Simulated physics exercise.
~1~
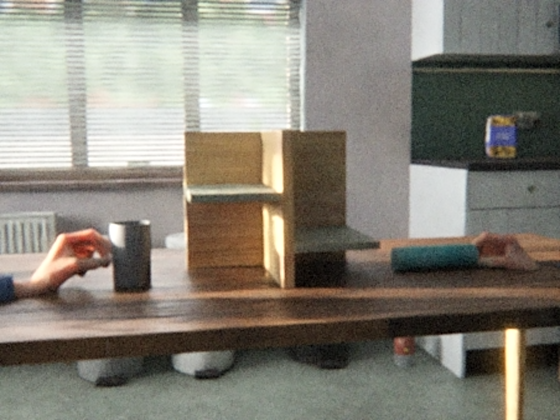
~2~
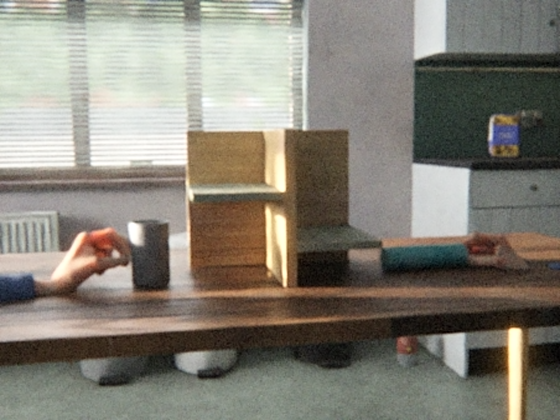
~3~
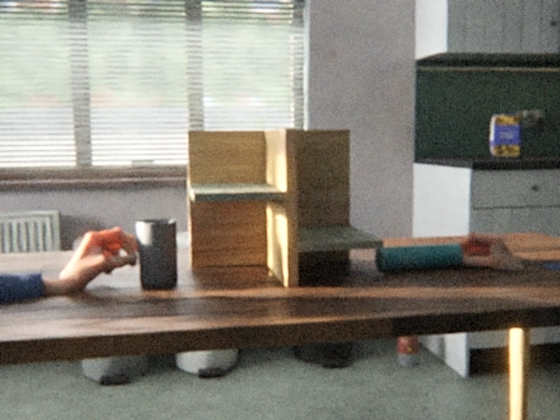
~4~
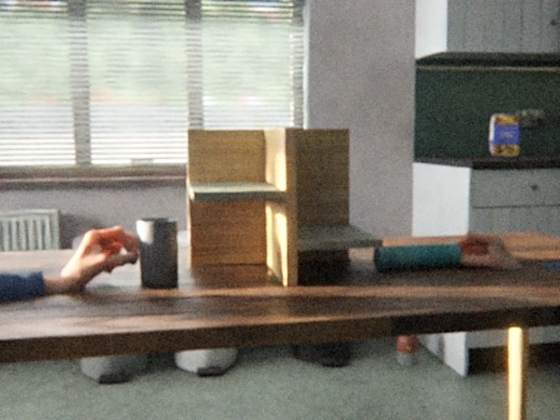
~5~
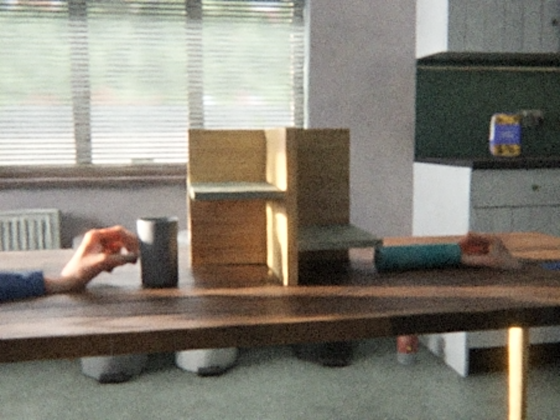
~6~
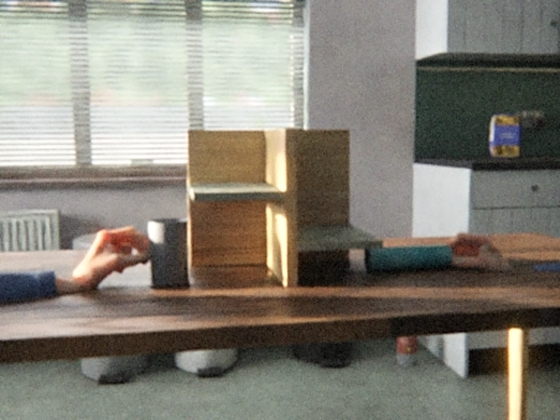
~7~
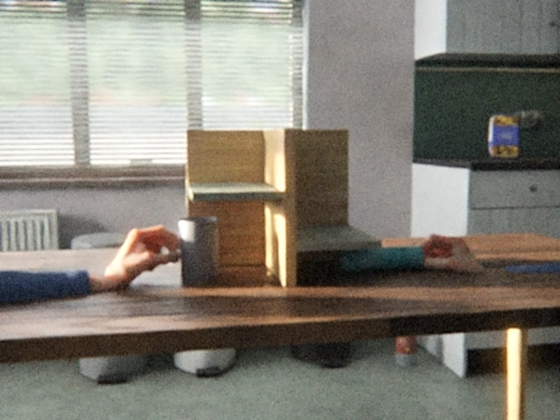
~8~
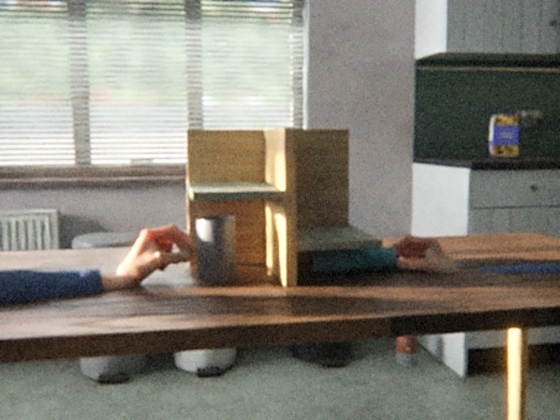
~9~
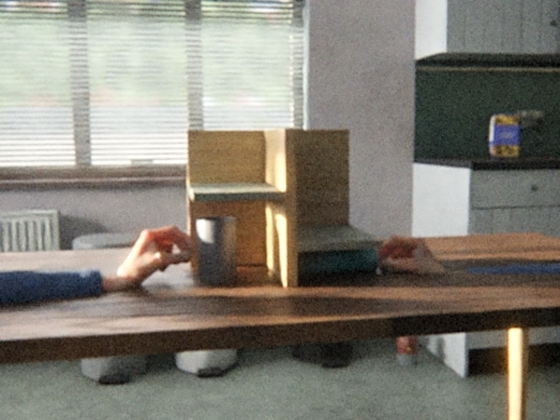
A grey beaker stands upright at the left of a dark wooden table, and a turquoise cylinder lies on its side at the right, each held by a hand, seen from the front in a room with a blind-covered window. Between them sits a small wooden rack with a low shelf on each side. The hands push both things inward, then pause briefly. They push on, and both reach the openings and start going in. The beaker slides upright under the left shelf, and the cylinder slips under the right one, the hands still beside them.
